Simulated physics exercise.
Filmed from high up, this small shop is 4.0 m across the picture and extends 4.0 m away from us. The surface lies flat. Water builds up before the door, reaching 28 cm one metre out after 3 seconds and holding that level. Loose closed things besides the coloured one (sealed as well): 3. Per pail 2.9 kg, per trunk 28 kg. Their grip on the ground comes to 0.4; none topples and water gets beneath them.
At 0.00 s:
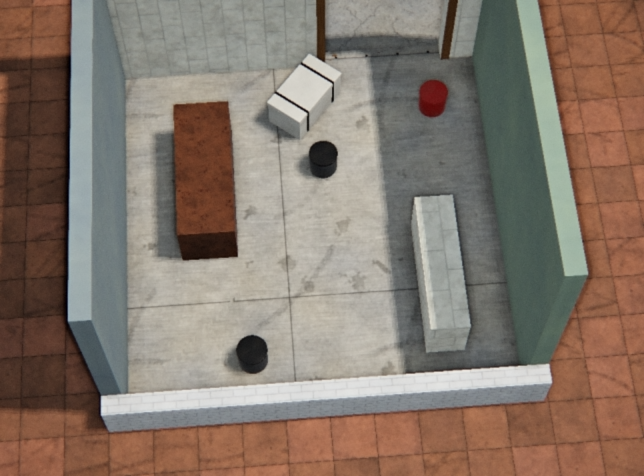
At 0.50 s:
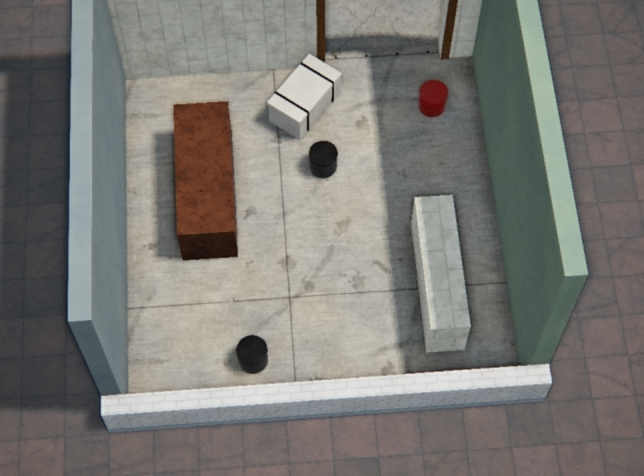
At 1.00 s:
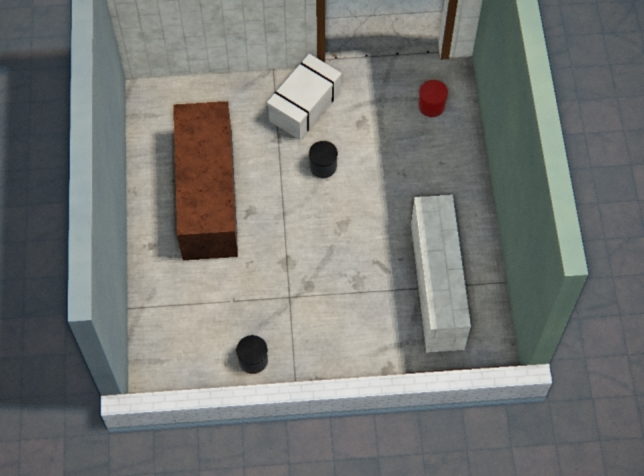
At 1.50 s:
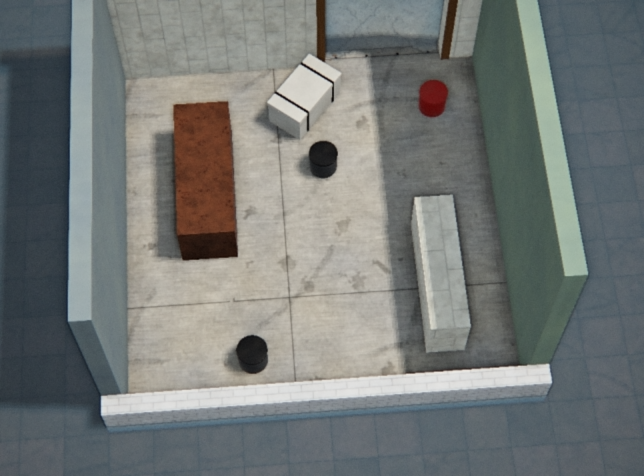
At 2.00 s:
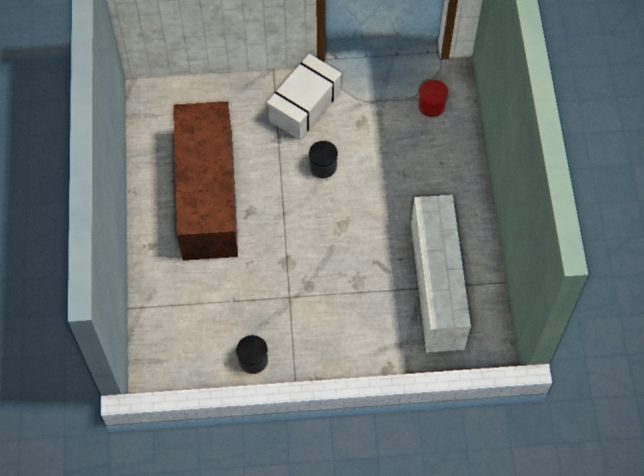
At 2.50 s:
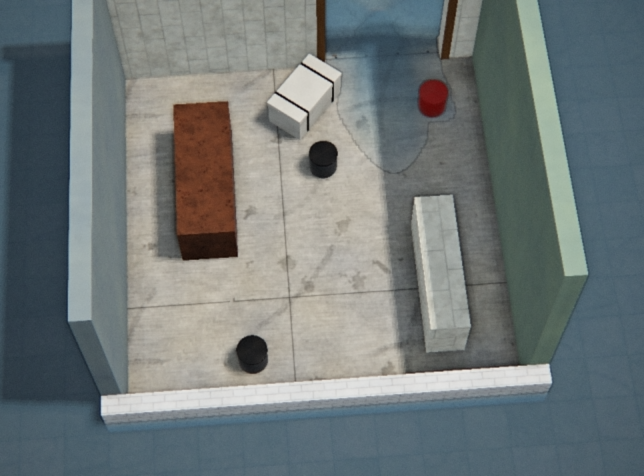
Water rises outside a small shop and creeps through the doorway around a still red pail.
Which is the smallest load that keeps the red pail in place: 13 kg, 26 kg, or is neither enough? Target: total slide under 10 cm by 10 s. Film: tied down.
Neither amount suffices.
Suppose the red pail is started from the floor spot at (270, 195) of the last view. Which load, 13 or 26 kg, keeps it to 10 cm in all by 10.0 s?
Both loads work.
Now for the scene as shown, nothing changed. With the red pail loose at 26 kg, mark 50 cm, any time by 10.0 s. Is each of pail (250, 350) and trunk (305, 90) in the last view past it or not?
In sequence, exceeded; not exceeded.
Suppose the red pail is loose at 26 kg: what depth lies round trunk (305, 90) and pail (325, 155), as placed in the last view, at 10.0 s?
Depths: Near 9 cm, then near 20 cm.
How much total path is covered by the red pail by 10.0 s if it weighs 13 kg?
All together it comes to about 550 cm.
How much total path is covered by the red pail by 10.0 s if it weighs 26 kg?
The total path comes to around 30 cm.
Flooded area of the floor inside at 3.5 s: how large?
Some 5.5 m2 of it.
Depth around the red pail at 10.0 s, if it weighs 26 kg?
Something like 16 centimetres.
After 3.5 s the red pail would be 30 cm from its start with 13 kg and 3 cm from its start with 26 kg; 10 cm of water round it then.
After 4.5 s the red pail would be 109 cm from its start with 13 kg and 28 cm from its start with 26 kg; 8 cm of water round it then.
After 7.0 s the red pail would be 297 cm from its start with 13 kg and 30 cm from its start with 26 kg; 11 cm of water round it then.
After 10.0 s the red pail would be 341 cm from its start with 13 kg and 30 cm from its start with 26 kg; 16 cm of water round it then.
